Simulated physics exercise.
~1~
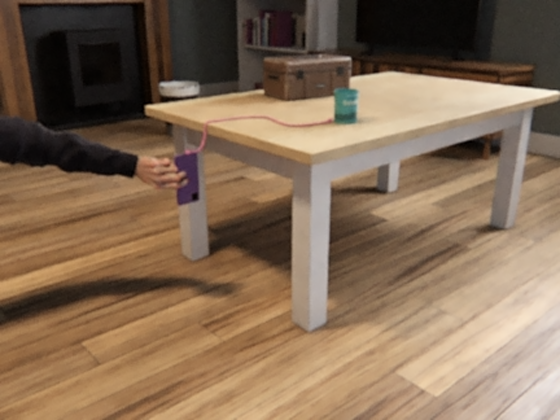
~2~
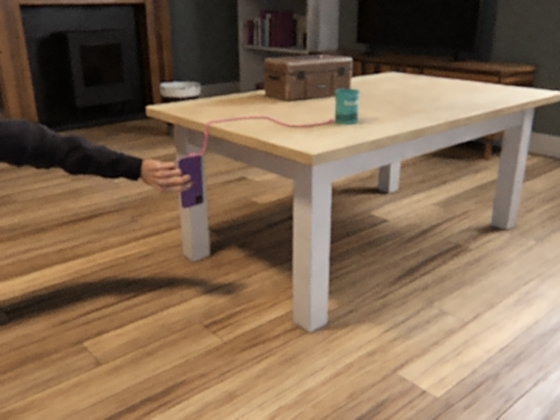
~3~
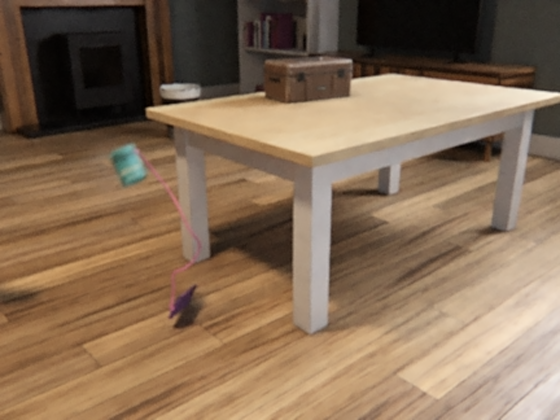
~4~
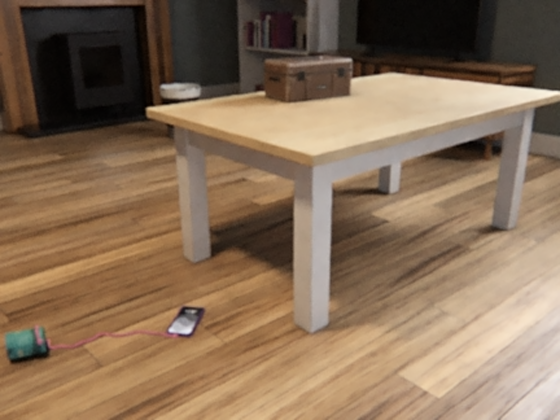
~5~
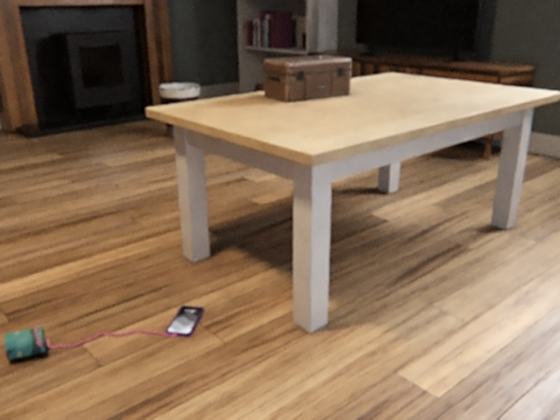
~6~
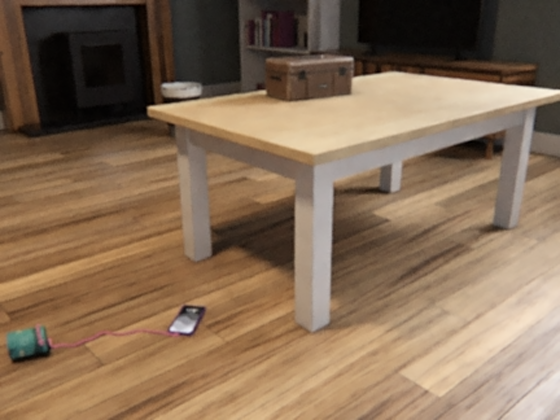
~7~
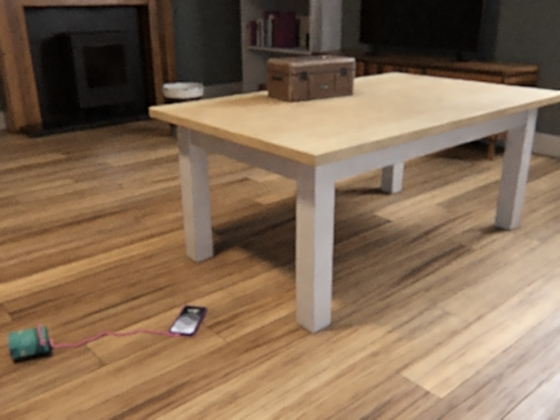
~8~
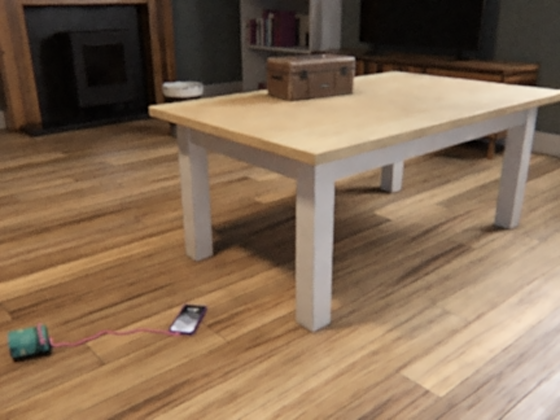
In a living room with a wooden floor, seen from slightly above by a gently swaying camera, a pale-topped table with white legs stands before a dark fireplace. A brown case sits toward the back of the tabletop, and a pink string runs from a turquoise cup over the left end to a purple phone held by a hand reaching in from the left. The hand lets go and withdraws, the phone drops, and the cup is pulled off the table, tumbling through the air. Both land on the floor and lie still, the cup on its side at lower left, still joined to the phone by the string, while the case stays put.
